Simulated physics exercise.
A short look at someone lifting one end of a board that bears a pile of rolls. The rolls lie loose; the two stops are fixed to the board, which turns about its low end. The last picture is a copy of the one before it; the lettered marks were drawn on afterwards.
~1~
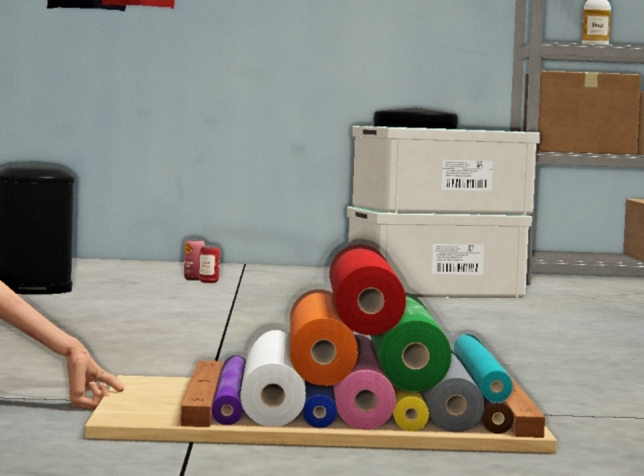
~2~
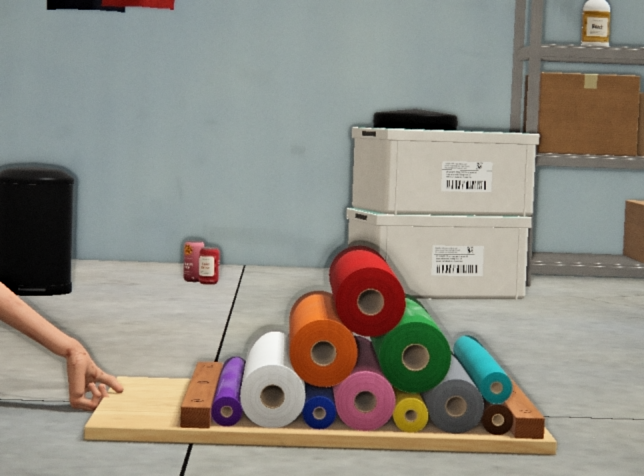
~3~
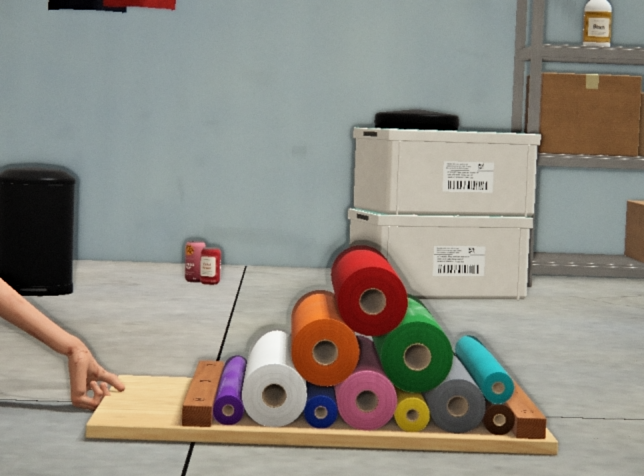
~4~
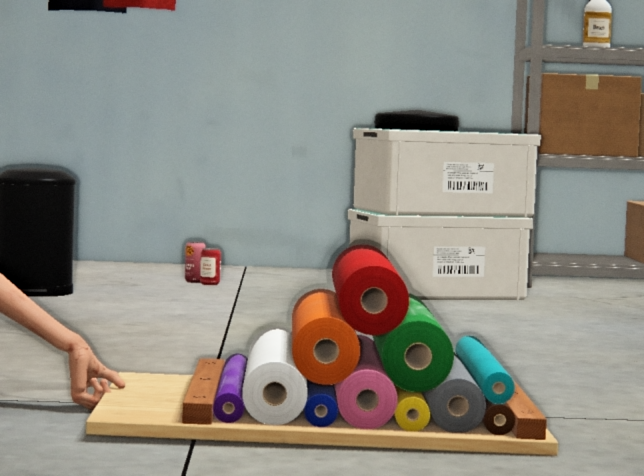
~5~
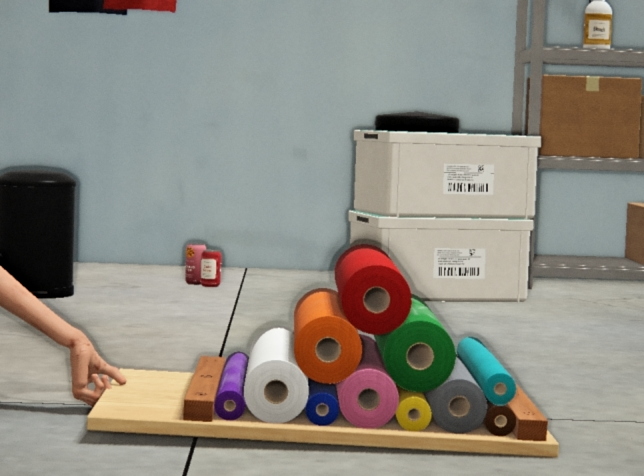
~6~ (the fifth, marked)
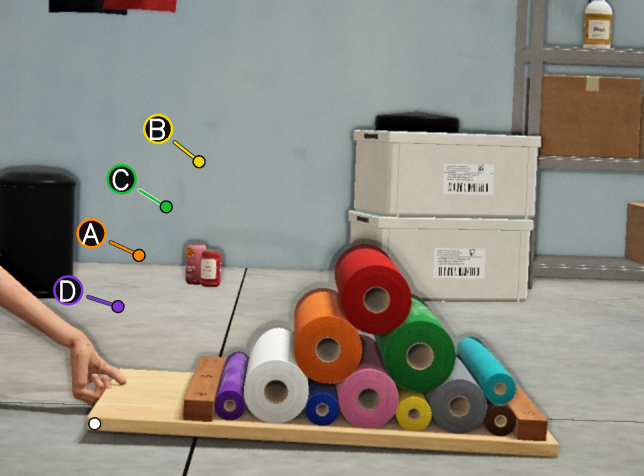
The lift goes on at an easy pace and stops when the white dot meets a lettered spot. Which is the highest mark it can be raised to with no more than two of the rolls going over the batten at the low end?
The last mark within the limit is B.
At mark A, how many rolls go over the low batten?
At A the number is one.
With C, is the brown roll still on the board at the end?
Yes.
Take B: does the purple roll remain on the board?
Yes, with B.
On the copy, A at (139, 256); B at (199, 162); C at (166, 207); D at (118, 307); the white dot at (95, 424).
On B. First, board at 20°.
Then, board at 37°.
Finally, board at 37°, one over the low batten (turquoise).
By contrast, A one over the low batten (turquoise); C one over the low batten (turquoise); D one over the low batten (turquoise).
